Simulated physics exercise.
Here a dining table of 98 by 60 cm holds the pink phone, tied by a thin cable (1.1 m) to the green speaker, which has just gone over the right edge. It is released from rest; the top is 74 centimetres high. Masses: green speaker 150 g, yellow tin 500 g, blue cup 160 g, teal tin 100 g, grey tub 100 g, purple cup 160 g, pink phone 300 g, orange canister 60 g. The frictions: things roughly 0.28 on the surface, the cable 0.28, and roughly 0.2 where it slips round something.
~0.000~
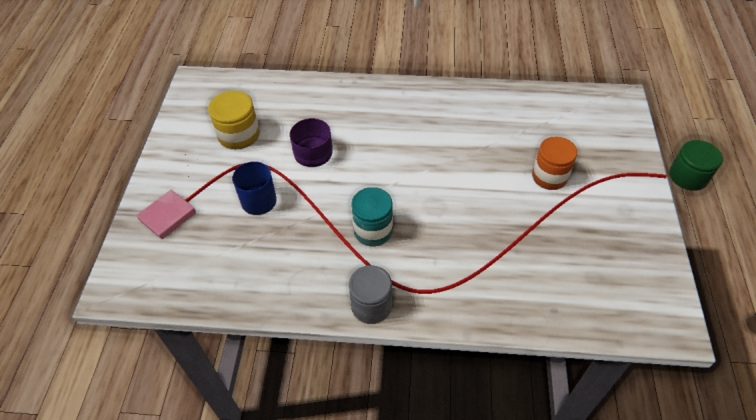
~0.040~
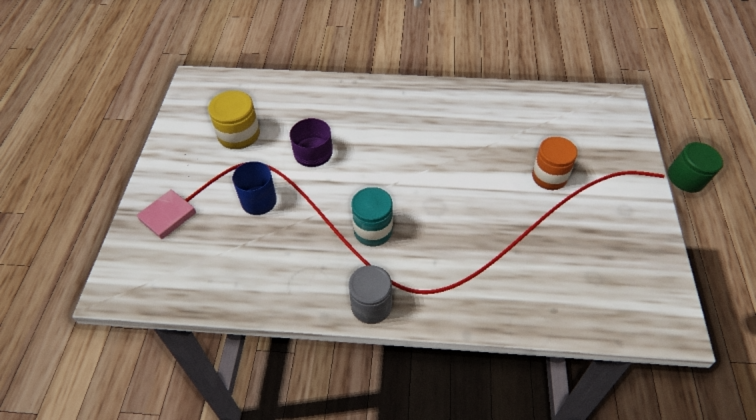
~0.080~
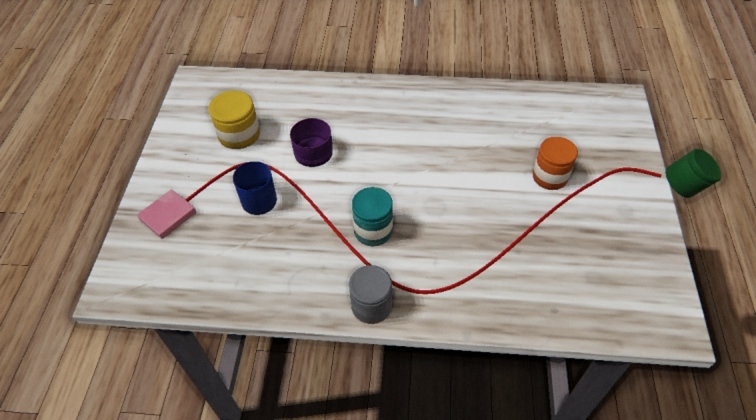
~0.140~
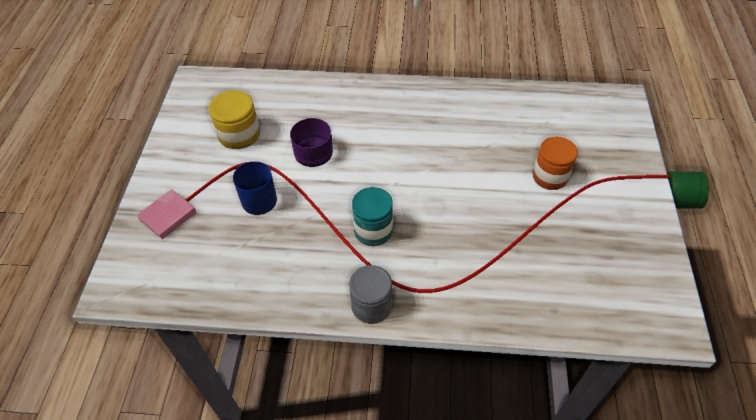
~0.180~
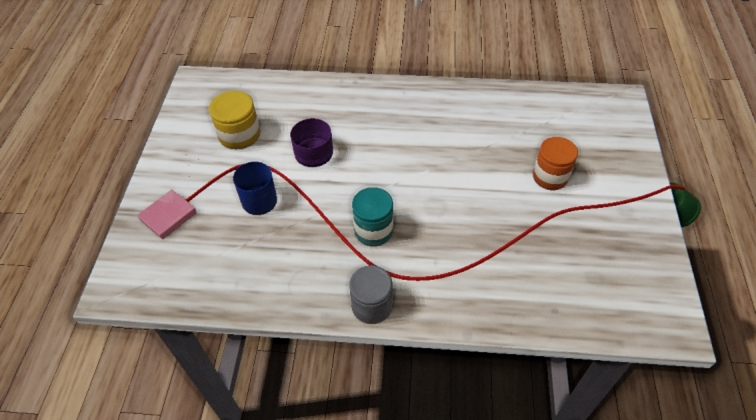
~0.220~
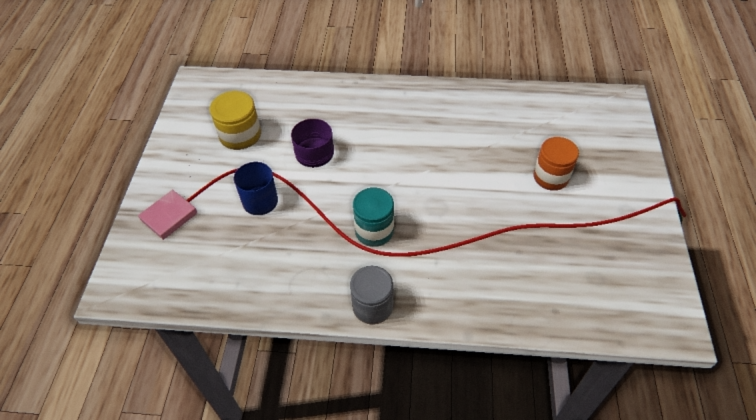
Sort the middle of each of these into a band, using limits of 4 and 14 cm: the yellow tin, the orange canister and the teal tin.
Sorted: The yellow tin below 4 cm; the orange canister below 4 cm; the teal tin above 14 cm.
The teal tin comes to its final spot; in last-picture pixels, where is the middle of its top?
End position in the last picture: Approx. (405, 122).
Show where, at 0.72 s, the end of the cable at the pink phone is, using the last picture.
It sits close to (248, 214) in the last view.
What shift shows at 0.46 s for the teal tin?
Teal tin: 15 cm.
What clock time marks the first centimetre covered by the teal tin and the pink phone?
Teal tin 0.30 s; pink phone 0.34 s, roughly.
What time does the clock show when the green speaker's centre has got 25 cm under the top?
0.32 s.
At 0.5 s, the cable's tail end at (215, 209); teal tin 14 cm off its start, green speaker over the edge, blue cup 7 cm off its start.
At 0.7 s, the cable's tail end at (248, 214); teal tin 19 cm off its start, green speaker over the edge, pink phone 10 cm off its start.
At 1.0 s, the cable's tail end at (261, 213); teal tin 19 cm off its start at (404, 123), pink phone 12 cm off its start at (237, 206), green speaker over the edge.
At 1.2 s, the cable's tail end at (261, 213); teal tin 19 cm off its start, pink phone 12 cm off its start, blue cup 9 cm off its start.
At 2.4 s, the cable's tail end at (261, 213); teal tin 19 cm off its start at (405, 122), yellow tin 0 cm off its start at (232, 105), orange canister 0 cm off its start at (560, 150), pink phone 12 cm off its start at (237, 206).
